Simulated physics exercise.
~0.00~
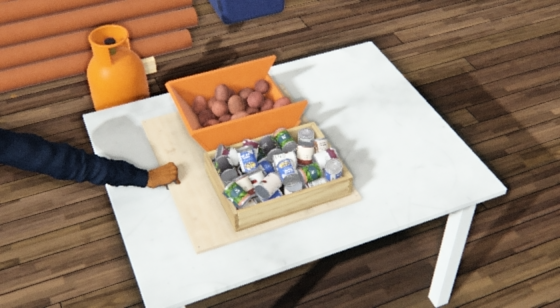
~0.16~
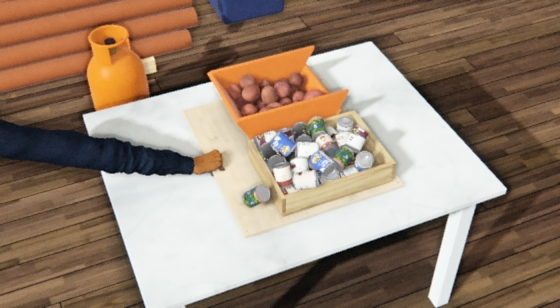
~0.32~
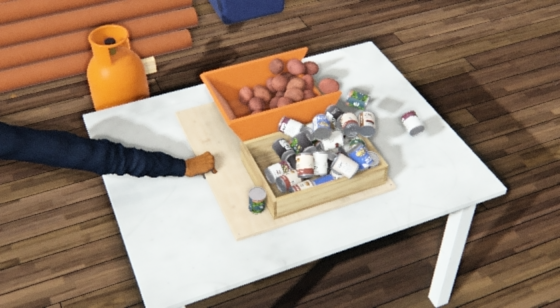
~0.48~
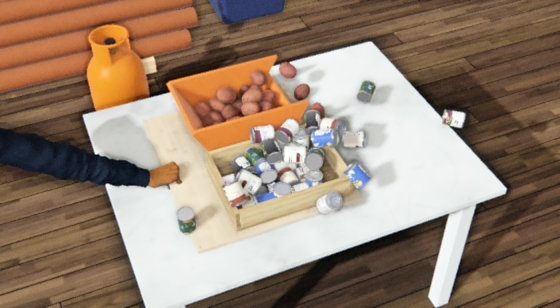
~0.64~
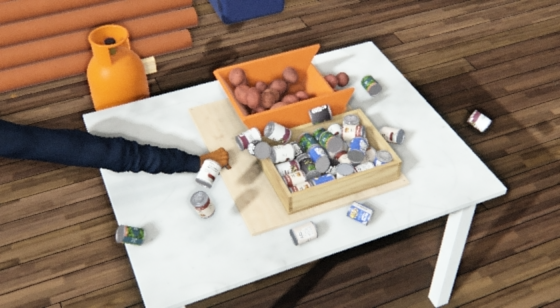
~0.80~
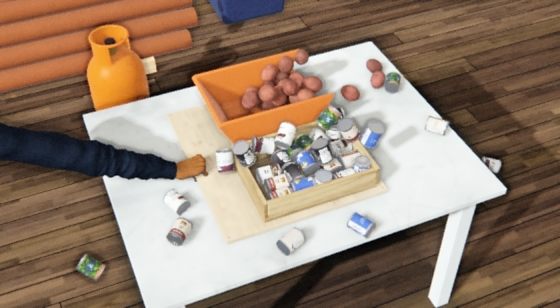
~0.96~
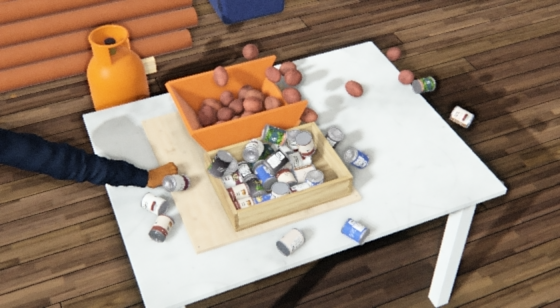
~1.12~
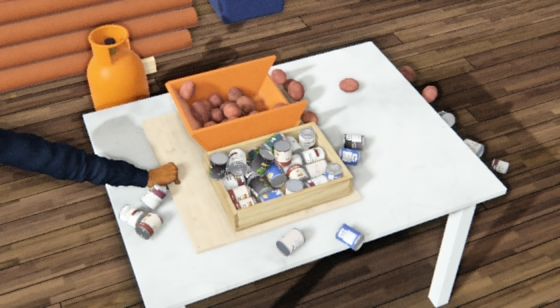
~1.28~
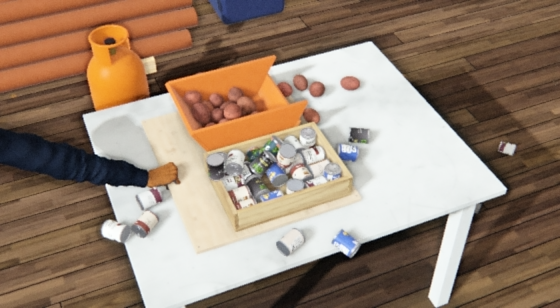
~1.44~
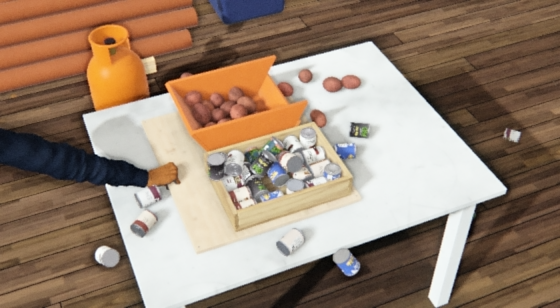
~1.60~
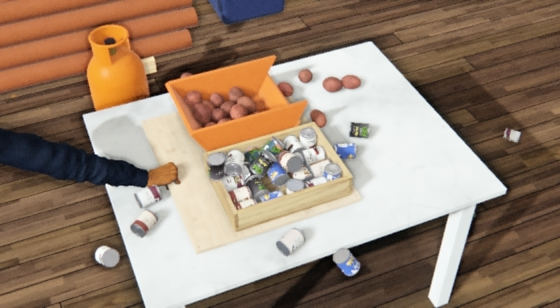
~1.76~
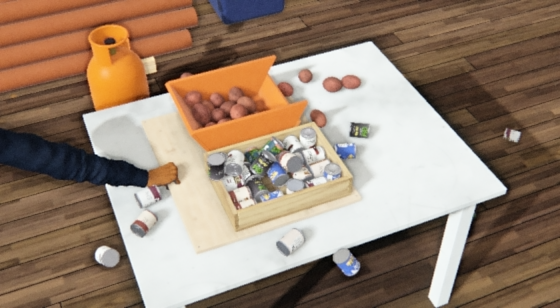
An arm shakes two crates back and forth, spilling tins and potatoes, then stops.
